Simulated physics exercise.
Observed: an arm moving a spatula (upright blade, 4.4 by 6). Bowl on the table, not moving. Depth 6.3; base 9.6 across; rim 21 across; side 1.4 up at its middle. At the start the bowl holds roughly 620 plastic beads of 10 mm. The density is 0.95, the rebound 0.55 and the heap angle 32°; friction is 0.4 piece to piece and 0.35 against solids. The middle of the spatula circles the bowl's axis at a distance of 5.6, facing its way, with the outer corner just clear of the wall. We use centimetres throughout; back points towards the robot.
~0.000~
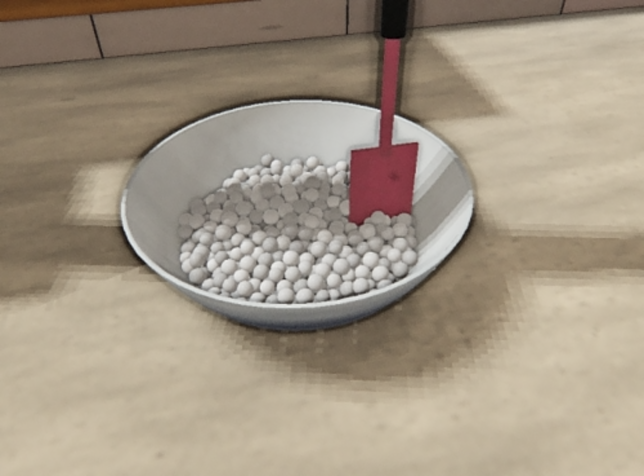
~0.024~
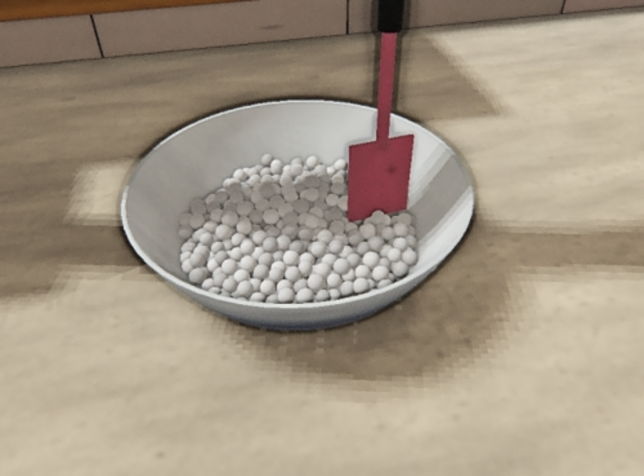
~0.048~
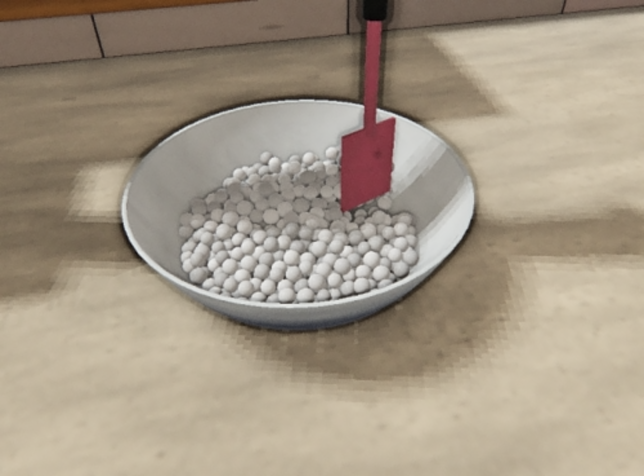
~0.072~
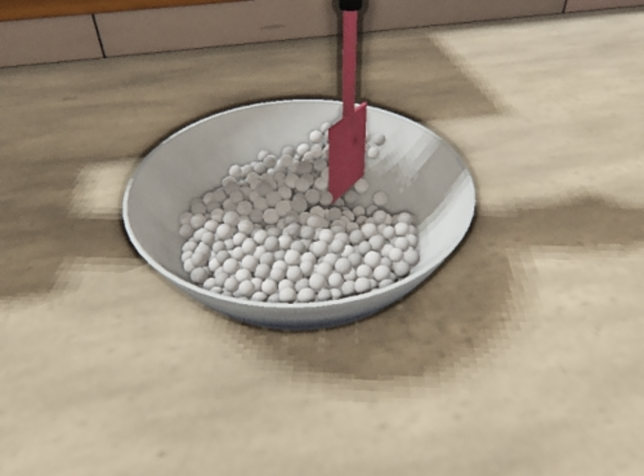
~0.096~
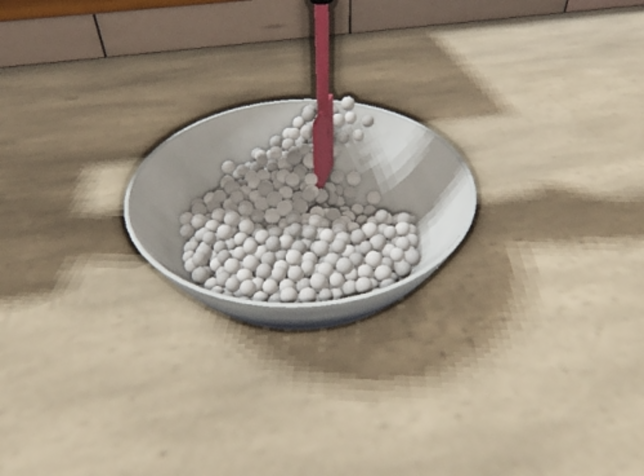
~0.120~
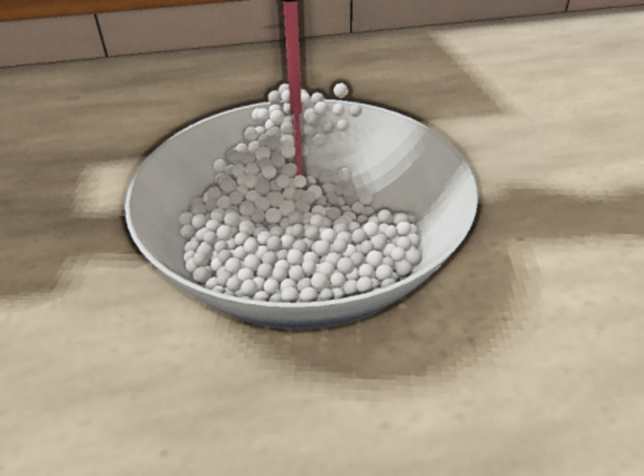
On a countertop, a red spatula with a black handle swept leftward along the far side of a white bowl, turning edge-on as it pushed white beads into a heap up the back wall.
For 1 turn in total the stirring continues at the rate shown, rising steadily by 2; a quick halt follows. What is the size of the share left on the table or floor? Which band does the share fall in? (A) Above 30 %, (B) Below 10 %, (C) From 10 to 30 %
C.
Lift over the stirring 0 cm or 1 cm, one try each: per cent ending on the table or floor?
Near 25 in a hundred, then near 20 in a hundred.
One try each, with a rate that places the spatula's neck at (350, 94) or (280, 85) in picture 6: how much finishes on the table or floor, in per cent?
Near 0 per cent for the first, near 15 per cent for the second.
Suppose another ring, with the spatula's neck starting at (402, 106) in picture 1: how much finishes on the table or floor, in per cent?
About 0 percent ends up on the table or floor.
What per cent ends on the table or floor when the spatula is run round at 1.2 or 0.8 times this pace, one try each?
Estimates in order: Some 20 % and some 10 %.
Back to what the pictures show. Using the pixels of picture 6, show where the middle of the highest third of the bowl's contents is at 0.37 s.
Centre, approx.: (338, 260).
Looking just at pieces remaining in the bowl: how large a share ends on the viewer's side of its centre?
Close to 55 in a hundred.
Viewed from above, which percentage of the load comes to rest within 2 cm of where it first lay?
About 55 %.
After 0.25 s, 187° round, highest piece 9 above the table; 593 in the bowl, 2 on the table or floor, 27 in flight or on the tool.
After 0.37 s, 291° round, highest piece 9 above the table; 551 in the bowl, 41 on the table or floor, 30 in flight or on the tool.
After 0.63 s, 0° round, highest piece 4 above the table; 536 in the bowl, 86 on the table or floor.
After 1.33 s, 0° round, highest piece 4 above the table; 536 in the bowl, 86 on the table or floor.
At rest, 536 in the bowl, 86 on the table or floor. That is 14 % on the table or floor.
